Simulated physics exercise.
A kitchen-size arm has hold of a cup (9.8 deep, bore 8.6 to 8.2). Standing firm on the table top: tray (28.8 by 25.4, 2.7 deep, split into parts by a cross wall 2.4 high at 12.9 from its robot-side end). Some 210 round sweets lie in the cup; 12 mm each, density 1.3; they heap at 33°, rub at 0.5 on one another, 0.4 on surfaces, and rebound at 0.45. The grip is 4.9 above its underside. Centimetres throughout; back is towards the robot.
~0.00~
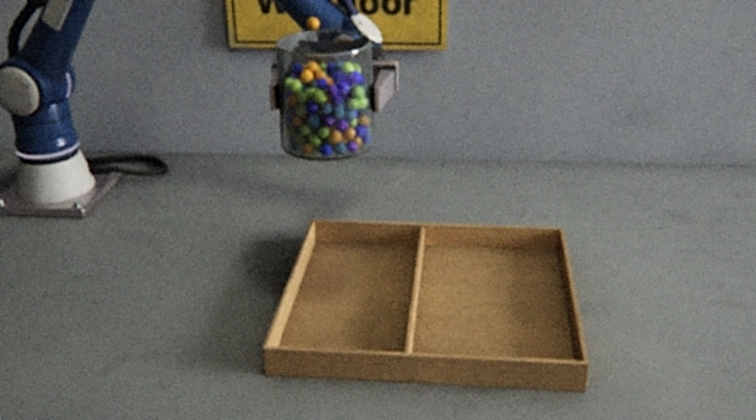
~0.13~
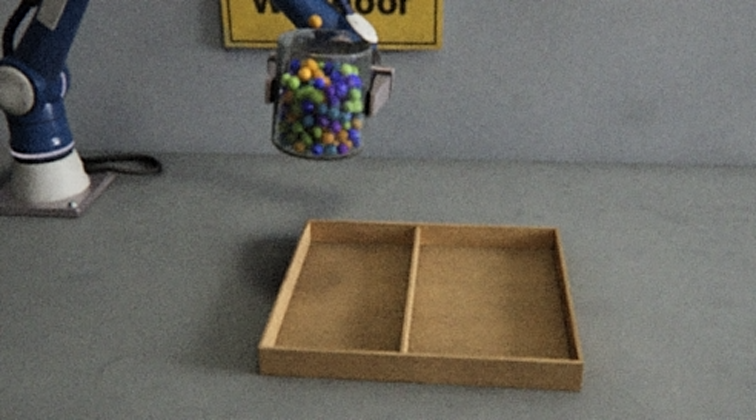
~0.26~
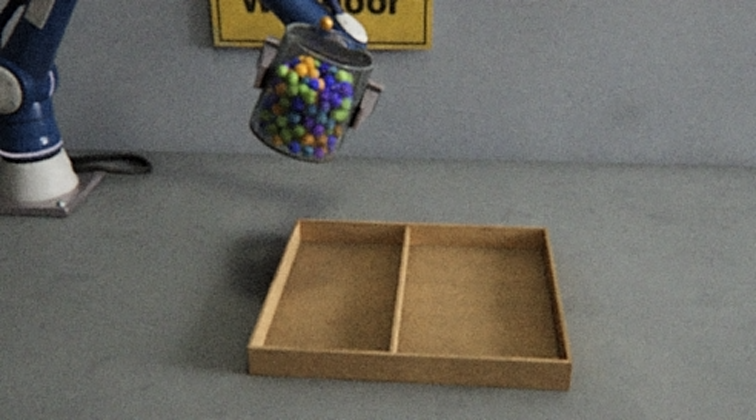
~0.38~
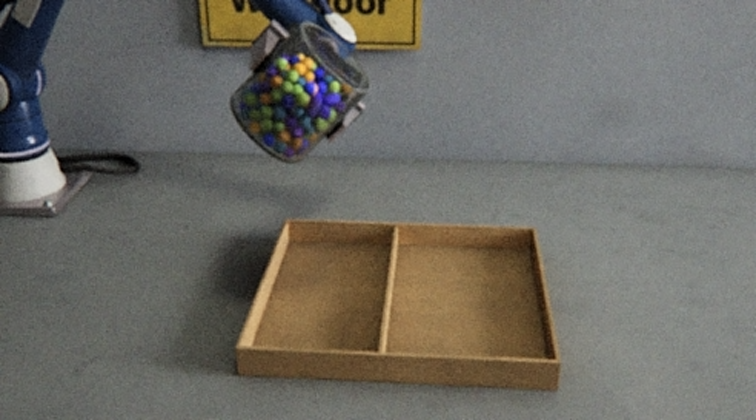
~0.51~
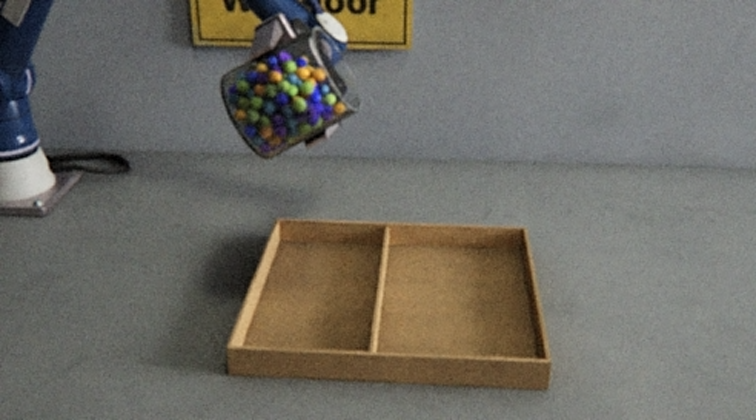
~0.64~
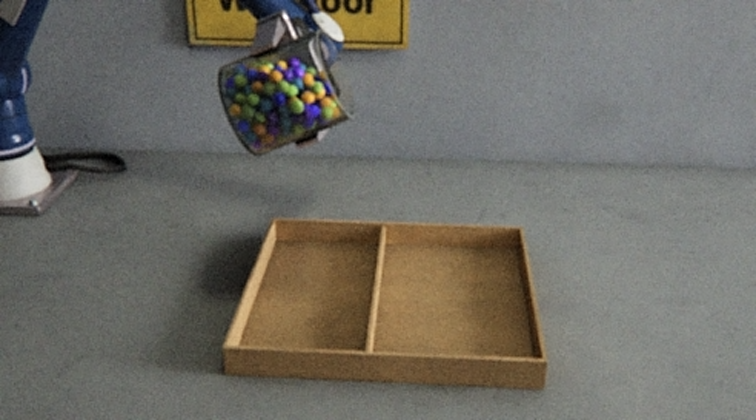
A robot arm tilts a clear cup of colourful round sweets above a divided tray.
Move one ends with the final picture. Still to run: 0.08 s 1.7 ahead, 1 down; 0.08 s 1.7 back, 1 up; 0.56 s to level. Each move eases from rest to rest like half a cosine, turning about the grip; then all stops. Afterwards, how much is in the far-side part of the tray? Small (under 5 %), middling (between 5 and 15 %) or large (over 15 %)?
Share in the far-side part of the tray: Small (under 5 %).
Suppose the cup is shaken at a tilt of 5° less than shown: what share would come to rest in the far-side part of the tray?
It would be near 0 per cent.
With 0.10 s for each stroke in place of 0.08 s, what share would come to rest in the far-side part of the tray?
In that case some 0 per cent.
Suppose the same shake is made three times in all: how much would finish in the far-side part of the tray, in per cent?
It would be near 0 per cent.
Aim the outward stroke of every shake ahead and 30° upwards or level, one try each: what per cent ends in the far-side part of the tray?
About 5 and 5 per cent.
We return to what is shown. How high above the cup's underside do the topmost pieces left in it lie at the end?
About 9.0 cm.
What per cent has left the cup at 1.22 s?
About 0 per cent by then.
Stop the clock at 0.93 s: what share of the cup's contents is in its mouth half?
Some 30 per cent.
After 0.93 s, tilted 59° forward, highest piece 25 above the table; 213 in the cup.
After 1.22 s, tilted 10° forward, highest piece 28 above the table; 213 in the cup.
After 1.56 s, level, highest piece 27 above the table; 213 in the cup.
After 2.61 s, level, highest piece 27 above the table; 213 in the cup.
At rest, 213 in the cup. That is 0 % in the far-side part of the tray.
